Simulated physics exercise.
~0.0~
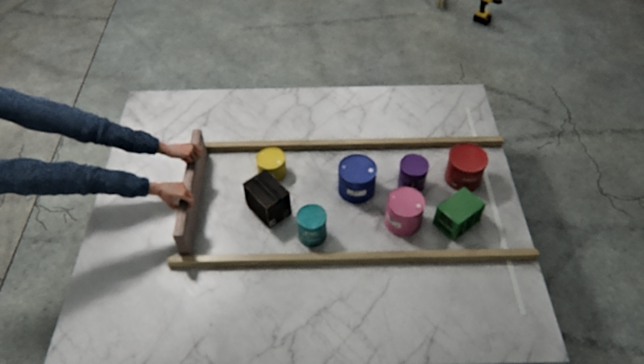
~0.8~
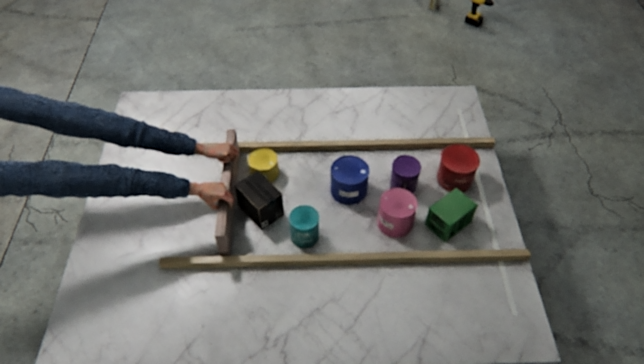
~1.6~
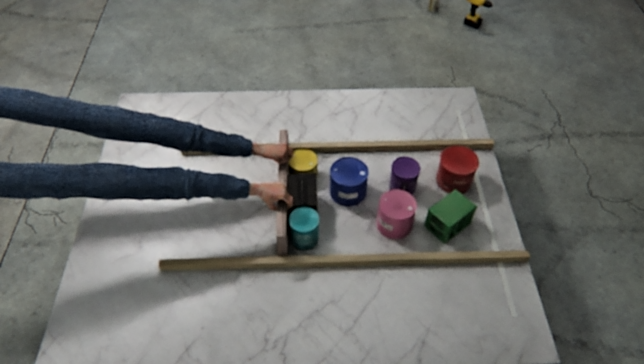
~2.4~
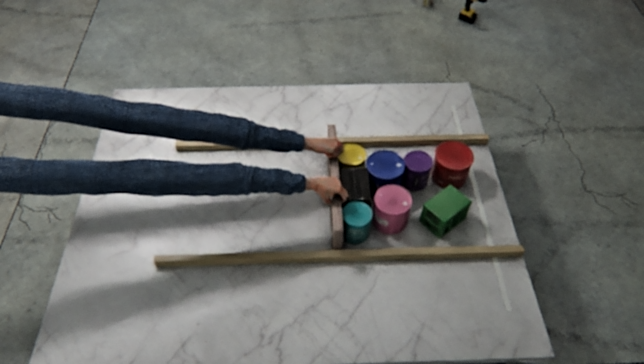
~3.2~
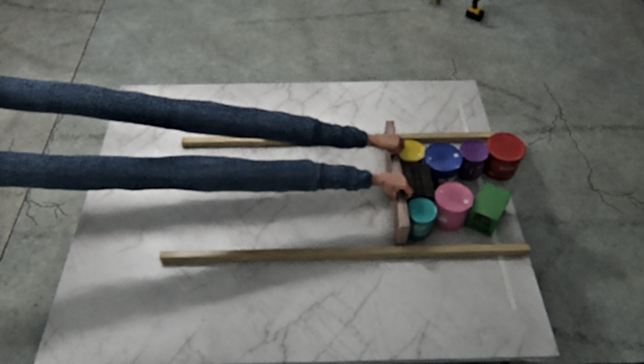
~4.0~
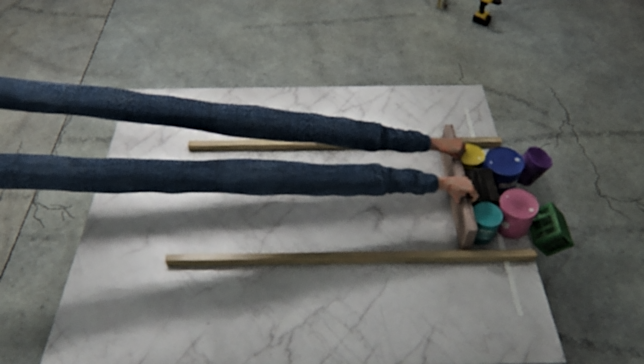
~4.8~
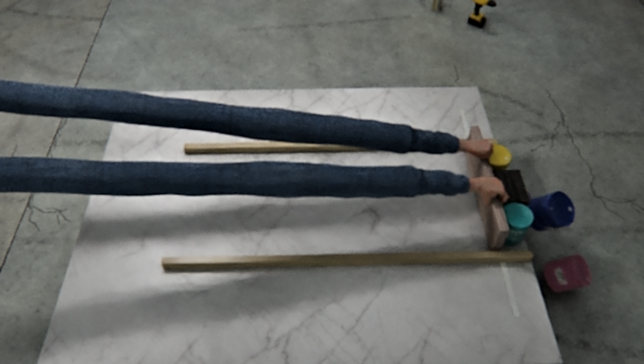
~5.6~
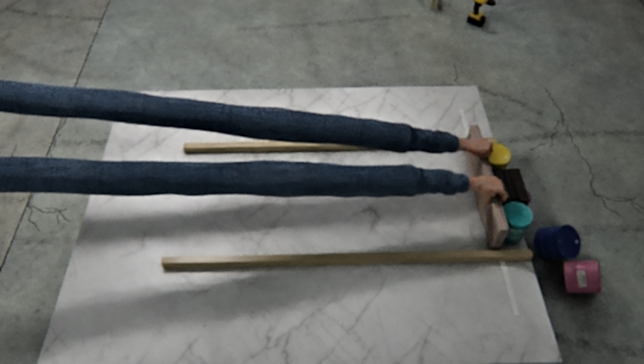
Two hands pushed a wooden plank rightward across a marble-patterned tabletop, gathering a black box and colourful tubs until the red, purple, green, pink and blue ones went off the far edge, leaving the yellow, black and turquoise ones beside the stopped plank.
